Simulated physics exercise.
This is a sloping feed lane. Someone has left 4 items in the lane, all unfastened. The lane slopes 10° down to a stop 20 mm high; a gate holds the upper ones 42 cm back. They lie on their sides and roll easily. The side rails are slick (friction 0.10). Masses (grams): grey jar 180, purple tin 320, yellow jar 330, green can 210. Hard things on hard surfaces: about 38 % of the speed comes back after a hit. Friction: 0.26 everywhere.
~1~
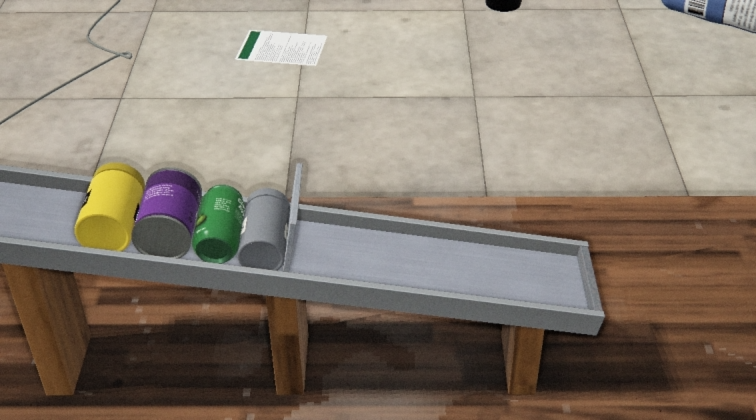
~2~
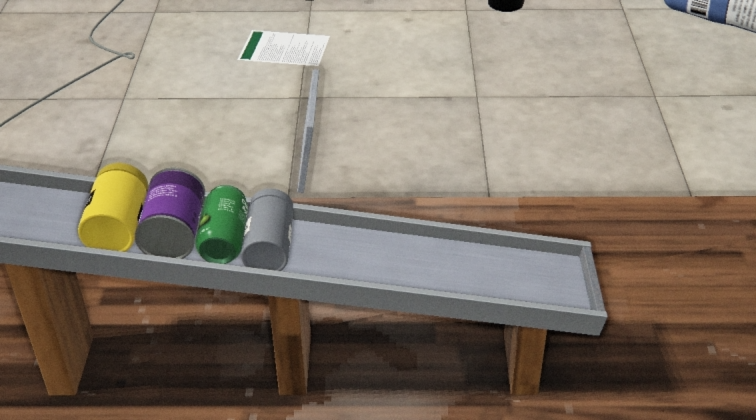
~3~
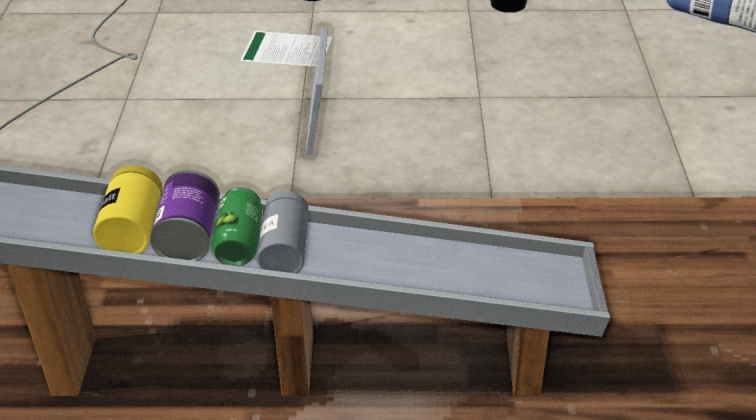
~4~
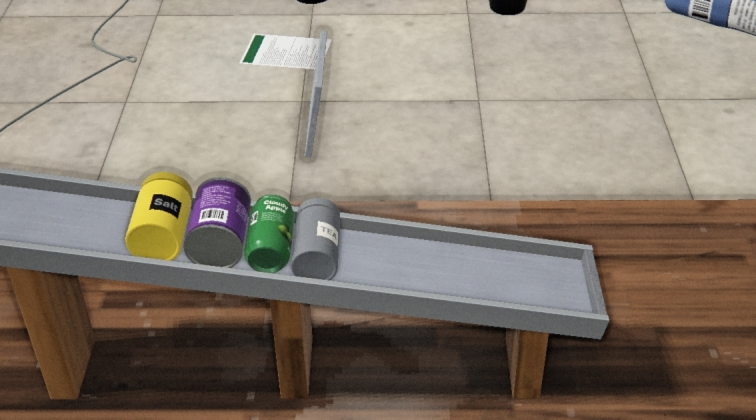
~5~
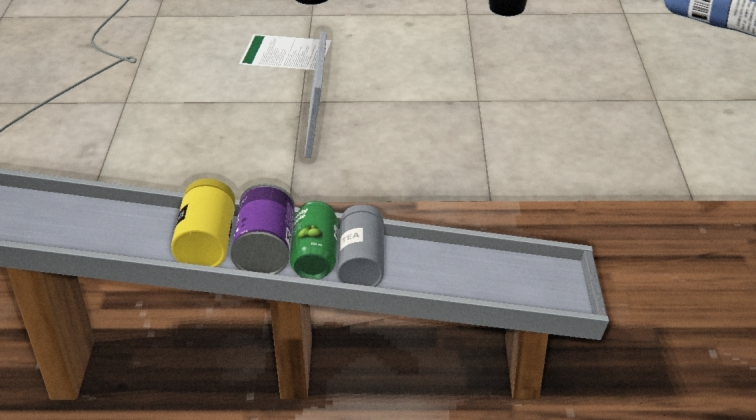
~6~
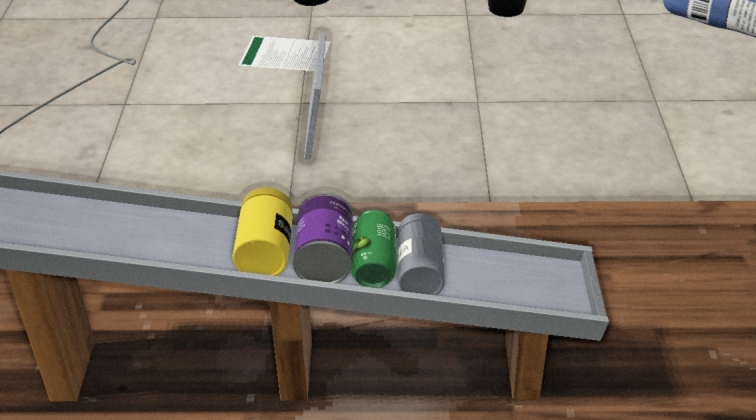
A long grey sloping lane on wooden legs, seen from slightly above, stands over a wood-plank surface with pale tiles behind. In it lie a yellow jar, a purple tin, a green can and a grey jar, left to right, below a white-and-green card. The thin gate lifts away and rests on the tiles, then the four containers roll together rightward down the lane, gathering speed.
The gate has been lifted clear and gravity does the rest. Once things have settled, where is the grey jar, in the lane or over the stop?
The grey jar goes over the stop.
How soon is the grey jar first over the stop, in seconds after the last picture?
At about 0.4 s.
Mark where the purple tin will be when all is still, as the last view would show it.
Around (527, 265).
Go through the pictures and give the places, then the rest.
The first frame shows gate shut; grey jar (265, 230); purple tin (168, 214).
The second frame shows leader 42 cm from the stop; green can (222, 225); purple tin (171, 214).
The third frame shows leader 40 cm from the stop; yellow jar (129, 210); green can (238, 227).
The fourth frame shows leader 36 cm from the stop; grey jar (317, 240); purple tin (218, 223).
The fifth frame shows leader 29 cm from the stop; grey jar (361, 247); green can (314, 241).
The sixth frame shows leader 21 cm from the stop; grey jar (421, 255); yellow jar (264, 233).
Then, 0.10 s on from there, leader 14 cm from the stop; grey jar near (472, 262).
Then, 0.30 s on from there, grey jar near (581, 269).
Then, 0.40 s on from there, grey jar now over the stop.
Then, 0.90 s on from there, purple tin halted; yellow jar halted; green can halted.
In the end, over the stop, grey jar; the other 3 in the lane.
